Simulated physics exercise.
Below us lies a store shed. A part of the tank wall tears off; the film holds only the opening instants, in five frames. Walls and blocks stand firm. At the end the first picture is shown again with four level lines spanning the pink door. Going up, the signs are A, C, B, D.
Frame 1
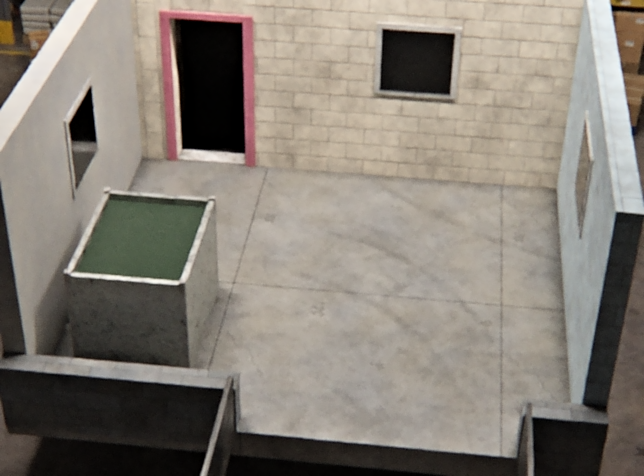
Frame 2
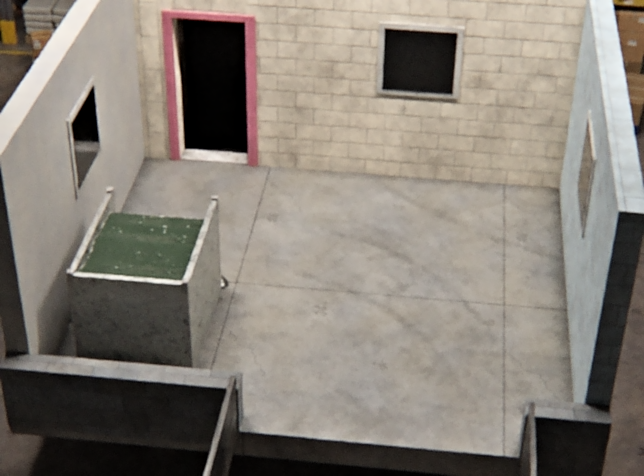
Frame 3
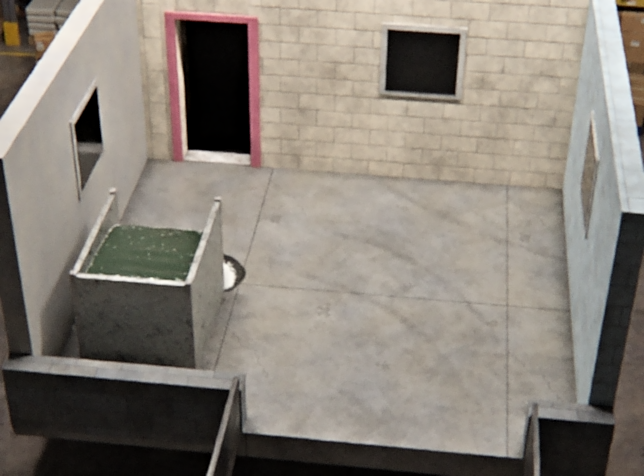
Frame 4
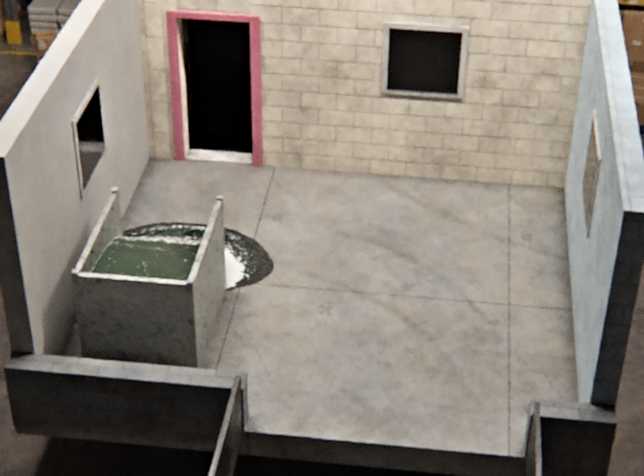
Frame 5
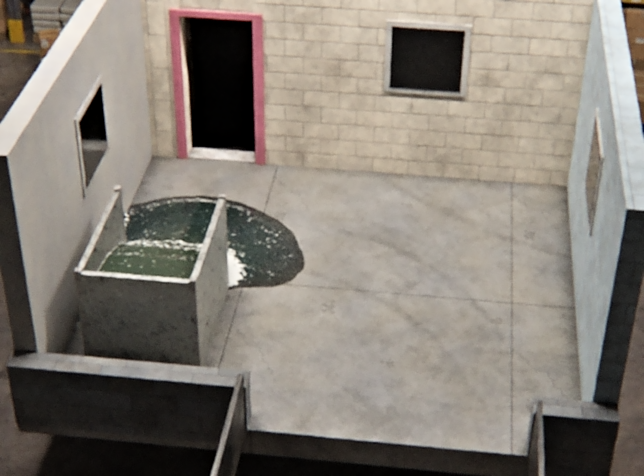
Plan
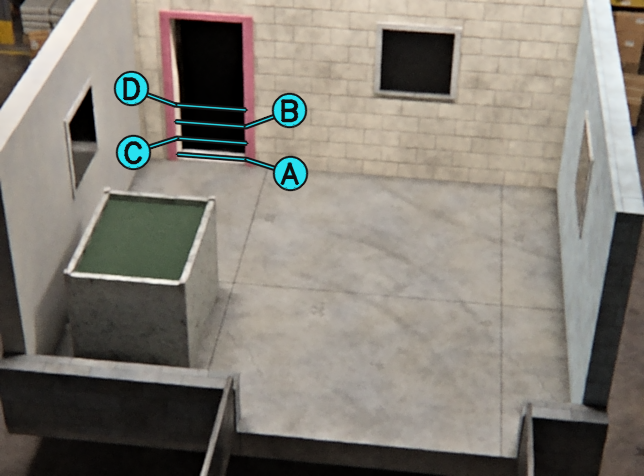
Dark green water poured out of the back of a raised tank on the left side of a roofless shed, and spread in a widening, foamy-edged puddle across the grey floor behind and beside it.
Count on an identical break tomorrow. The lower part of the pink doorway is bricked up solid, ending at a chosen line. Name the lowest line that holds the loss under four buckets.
B.
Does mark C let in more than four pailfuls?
Yes, it does.
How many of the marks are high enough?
Two.
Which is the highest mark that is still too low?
That would be C.
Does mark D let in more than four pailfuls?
No.
On the marked copy, A at (212, 156); B at (210, 124); C at (211, 140); D at (210, 107); from the bottom up A, C, B, D.
Choosing A, dozens of bucketfuls pour in.
Choosing B, a splash gets over, under a bucket.
Choosing C, about 11 bucketfuls get in.
Choosing D, nothing gets over.
